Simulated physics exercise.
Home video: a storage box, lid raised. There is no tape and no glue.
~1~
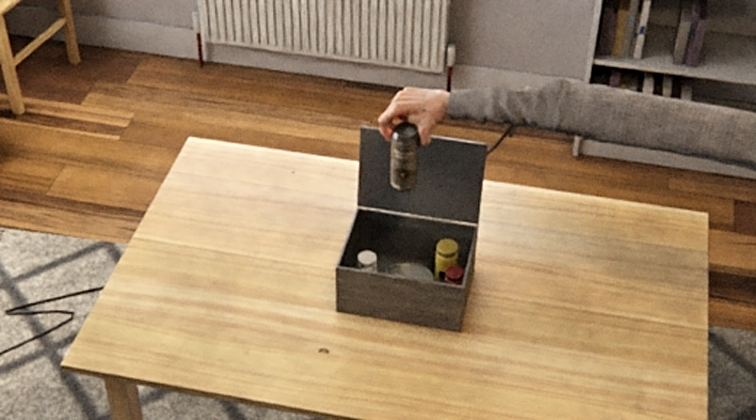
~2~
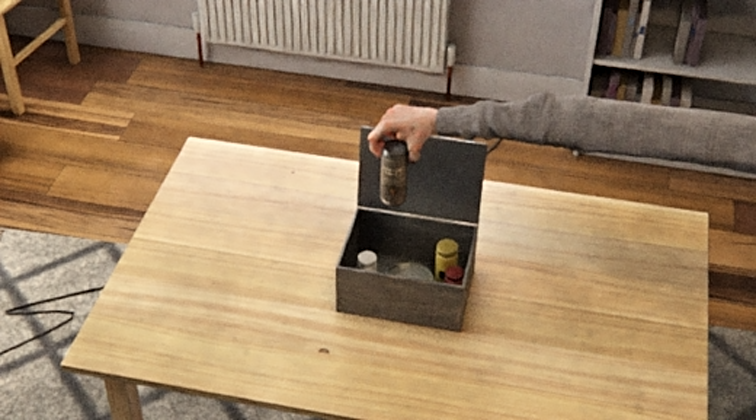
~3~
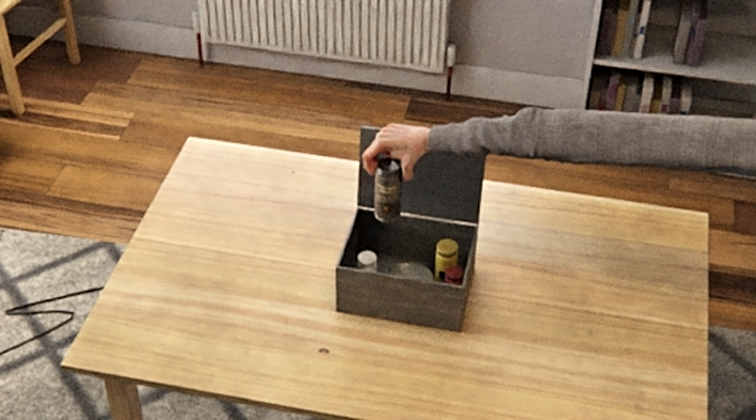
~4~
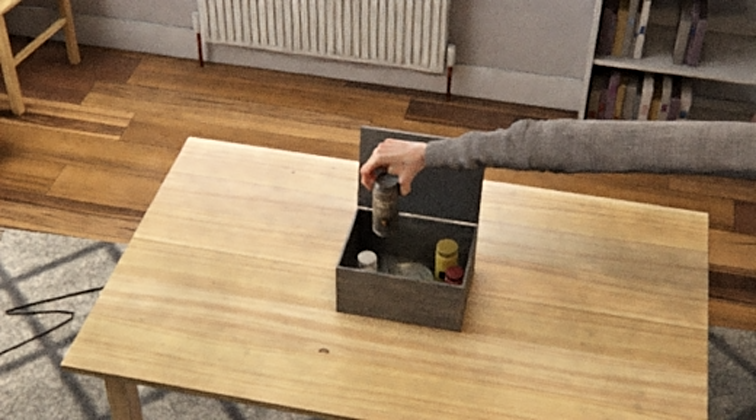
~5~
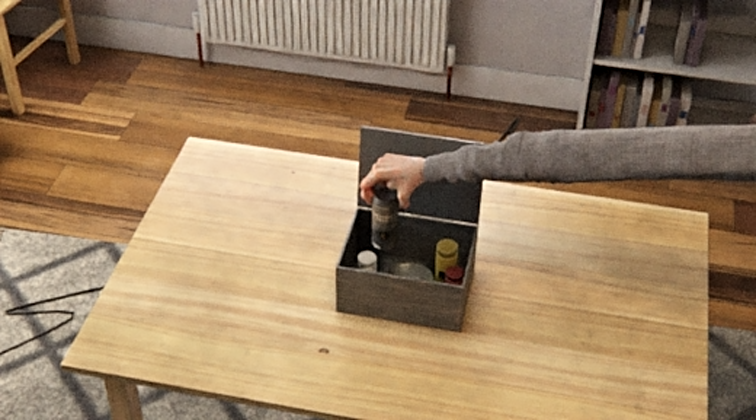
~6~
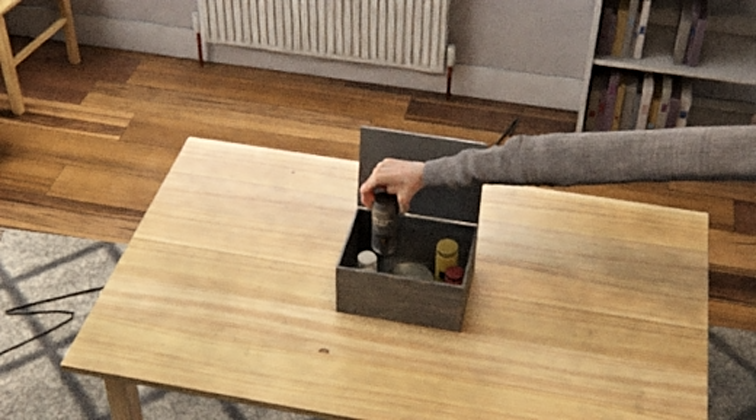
A hand lowering a dark grey can into an open storage box holding a yellow shaker on a wooden table.
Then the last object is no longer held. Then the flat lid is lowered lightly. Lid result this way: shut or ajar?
Lid down.
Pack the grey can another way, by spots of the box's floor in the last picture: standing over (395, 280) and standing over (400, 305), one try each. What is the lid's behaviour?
Open, then open.
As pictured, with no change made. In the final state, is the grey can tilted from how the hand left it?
In the end, the grey can winds up askew.
Then, 0.40 s after the last picture, grey can tipped 68° from how it was near (405, 255); yellow shaker tipped 9° from how it was.
Then, 1.30 s after the last picture, lid 82° above the rim; grey can on its side near (407, 259); yellow shaker slid a little.
Then, 1.70 s after the last picture, lid 43° above the rim; grey can on its side near (407, 259); yellow shaker slid a little.
Then, 1.90 s after the last picture, lid 8° above the rim; grey can on its side near (408, 259); yellow shaker slid a little.
At rest, lid shut; tipped over in the box, grey can; the other 4 in place. Seen from the same camera at the end, grey can near (408, 259).
